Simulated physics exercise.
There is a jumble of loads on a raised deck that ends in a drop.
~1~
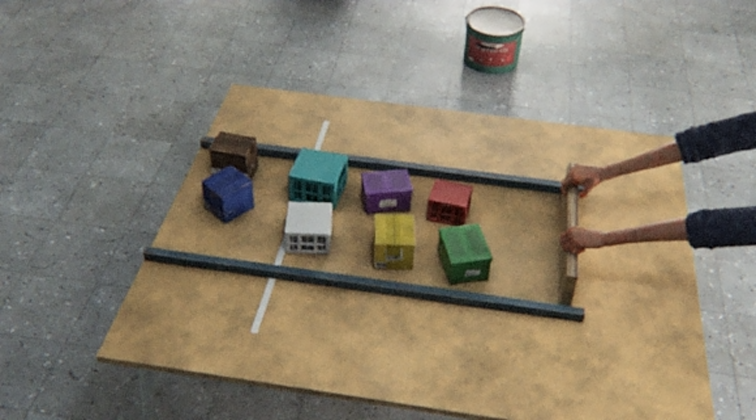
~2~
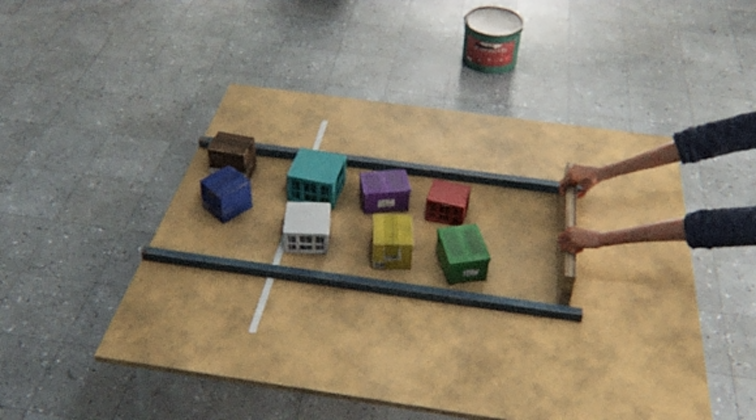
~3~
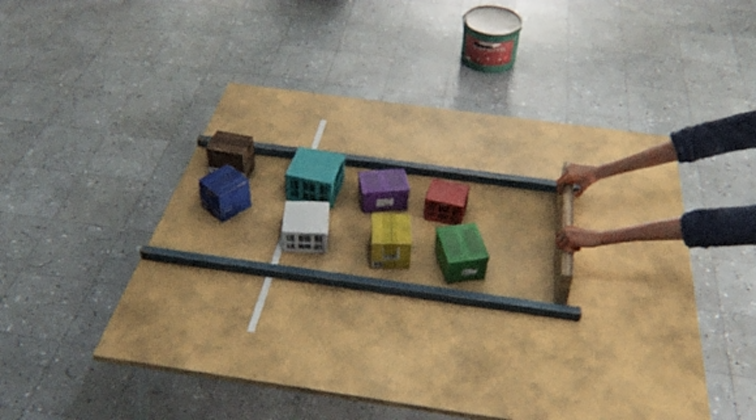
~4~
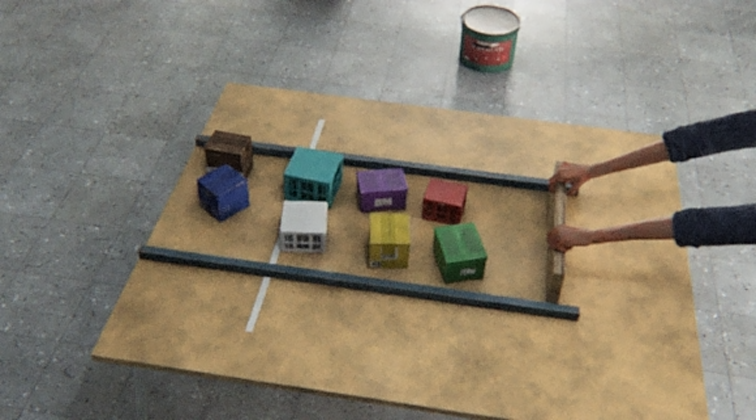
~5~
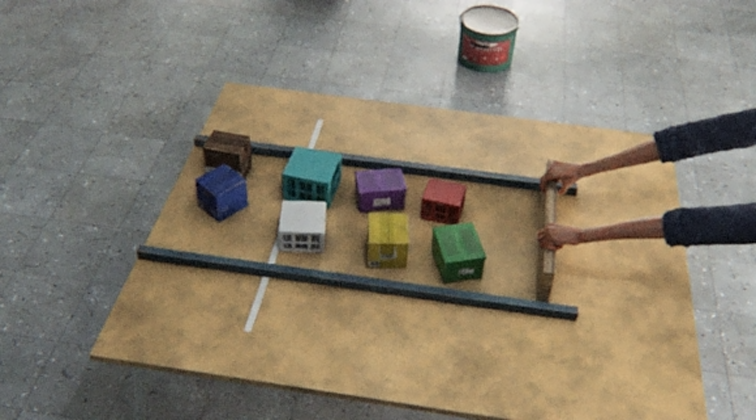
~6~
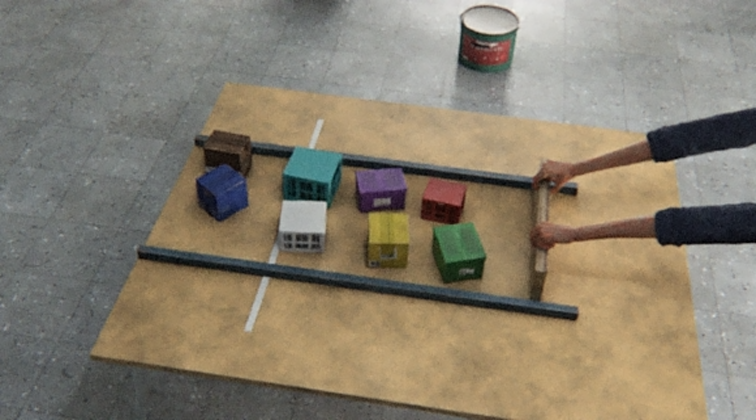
Two hands grip a wooden plank at the right end of two dark rails laid on a tan board. They slide it a short way left between the rails, toward the green and red boxes, while the eight coloured boxes and crates stay where they are, untouched.
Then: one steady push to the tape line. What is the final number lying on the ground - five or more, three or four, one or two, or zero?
Fallen: One or two.
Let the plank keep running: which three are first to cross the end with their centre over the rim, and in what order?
Leading is the brown box, followed by the blue box and the turquoise crate in that order.
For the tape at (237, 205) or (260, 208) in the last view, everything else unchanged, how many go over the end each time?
The ground gets 4 in the first try and 4 in the second.
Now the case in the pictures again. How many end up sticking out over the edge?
1, I think.
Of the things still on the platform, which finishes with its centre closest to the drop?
That's the turquoise crate.
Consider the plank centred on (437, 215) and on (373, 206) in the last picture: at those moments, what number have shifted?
Counts: 4 / 6.
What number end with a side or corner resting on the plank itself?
Count: 2.
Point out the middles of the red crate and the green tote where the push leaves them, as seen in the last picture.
In the last picture the red crate sits around (277, 181) and the green tote around (261, 222).
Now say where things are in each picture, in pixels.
The first frame shows brown box (234, 158); blue box (228, 194); turquoise crate (319, 178); plank (569, 233); tape (295, 213).
The second frame shows blue box (226, 194); white crate (307, 228).
The third frame shows turquoise crate (316, 177); plank (564, 232).
The fourth frame shows brown box (229, 157); green tote (459, 253).
The fifth frame shows blue box (222, 193); red crate (443, 202).
The sixth frame shows brown box (228, 156); blue box (222, 193); turquoise crate (313, 177); plank (540, 228); tape (289, 212).
Soon after, none off yet; brown box at rest near (228, 156); blue box at rest near (222, 193); turquoise crate at rest near (313, 177).
Then, none off yet; brown box at rest near (228, 156); blue box at rest near (222, 193); turquoise crate moved about its own width near (273, 172).
By the end, the number that fall off is one or two; fallen, blue box and brown box.
